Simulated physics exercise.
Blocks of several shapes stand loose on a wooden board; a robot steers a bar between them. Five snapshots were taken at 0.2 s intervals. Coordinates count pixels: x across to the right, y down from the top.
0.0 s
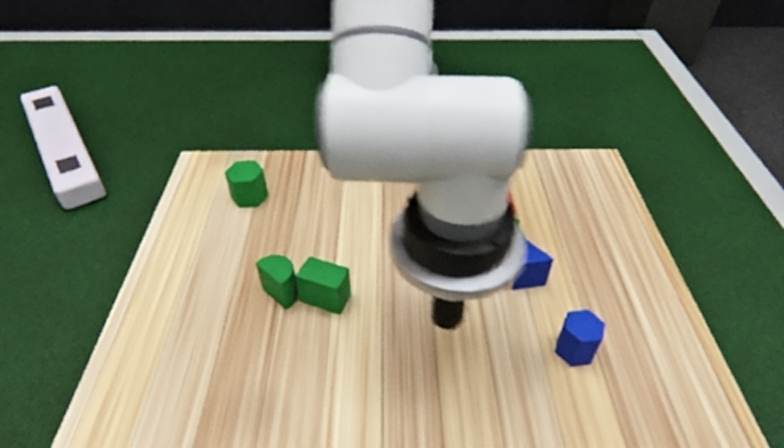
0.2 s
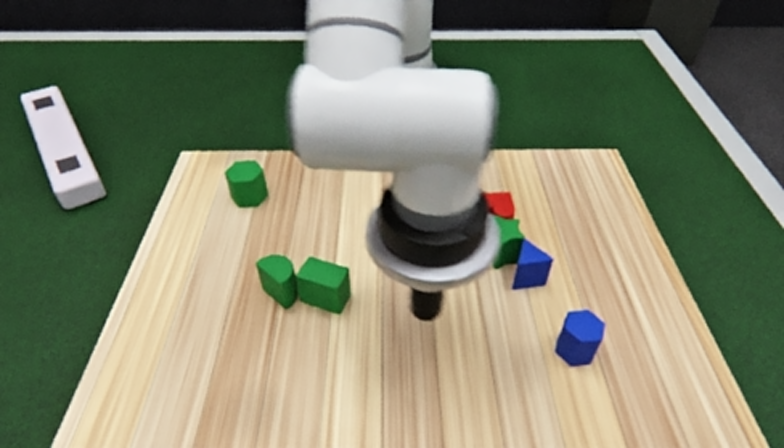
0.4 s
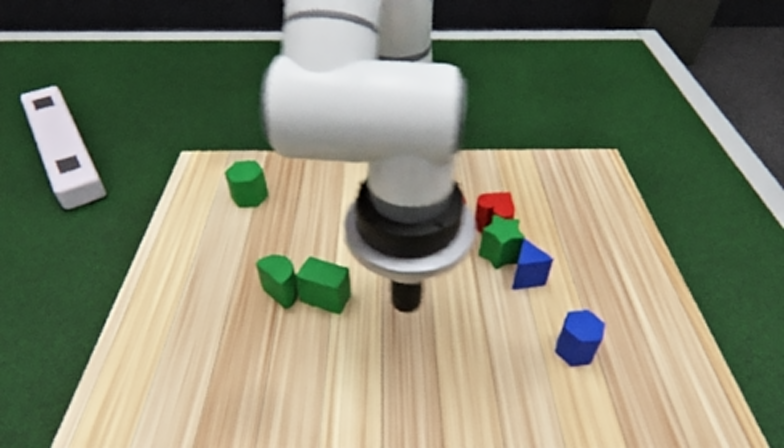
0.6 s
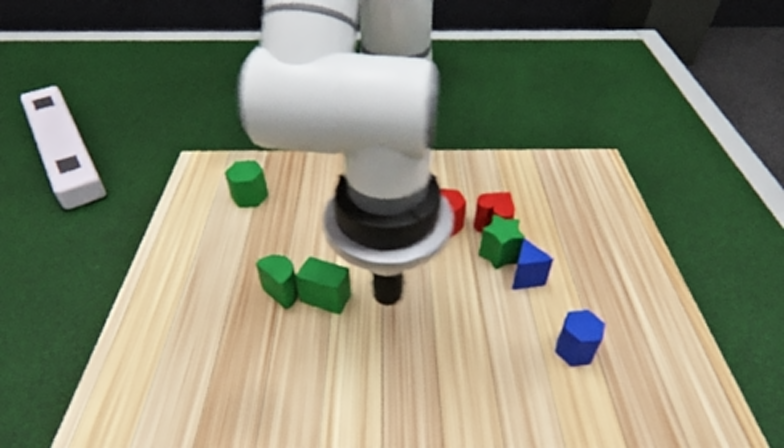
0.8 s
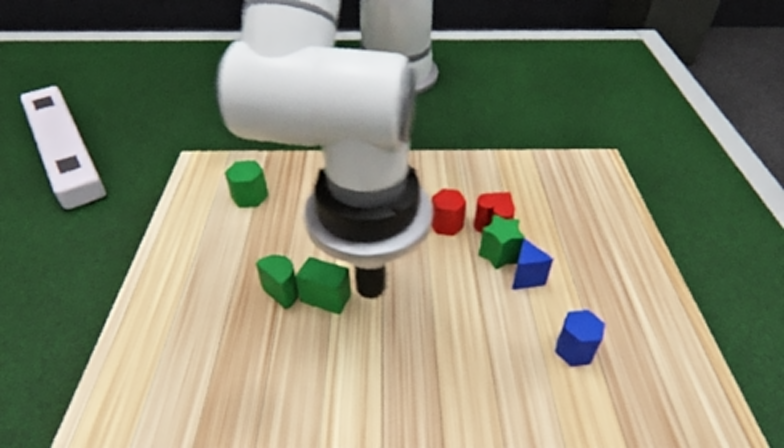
At first, a white robot arm holds a dark bar over a wooden board, right of a green half-round block and a green oblong block. The arm glides steadily left, uncovering red, green and blue blocks behind it, until the bar is close beside the oblong block, while the blocks stay still.
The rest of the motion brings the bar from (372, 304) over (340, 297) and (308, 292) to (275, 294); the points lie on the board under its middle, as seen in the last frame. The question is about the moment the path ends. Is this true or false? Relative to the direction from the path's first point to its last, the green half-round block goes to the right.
That statement is not accurate.
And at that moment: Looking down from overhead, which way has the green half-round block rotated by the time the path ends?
Viewed from overhead, the green half-round block winds up turned clockwise.
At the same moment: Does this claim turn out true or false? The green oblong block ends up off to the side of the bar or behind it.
False
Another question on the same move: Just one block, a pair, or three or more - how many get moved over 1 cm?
It looks like two blocks will be pushed more than about 1 cm.
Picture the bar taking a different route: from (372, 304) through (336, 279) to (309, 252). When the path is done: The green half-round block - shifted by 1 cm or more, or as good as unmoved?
It gets moved.
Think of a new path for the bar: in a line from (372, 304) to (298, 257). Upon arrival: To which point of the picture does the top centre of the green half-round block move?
When the path ends, it will be at (243, 275).
The first path, step by step. One third of the way, bar at (338, 281); green half-round block at (259, 267), turned 30° clockwise; green oblong block at (298, 273), turned 20° anticlockwise.
Two thirds of the way, bar at (303, 276); green half-round block at (222, 268), turned 50° clockwise; green oblong block at (262, 273), turned 35° anticlockwise.
At the end, bar at (271, 277); green half-round block at (189, 269), turned 55° clockwise; green oblong block at (229, 274), turned 35° anticlockwise.
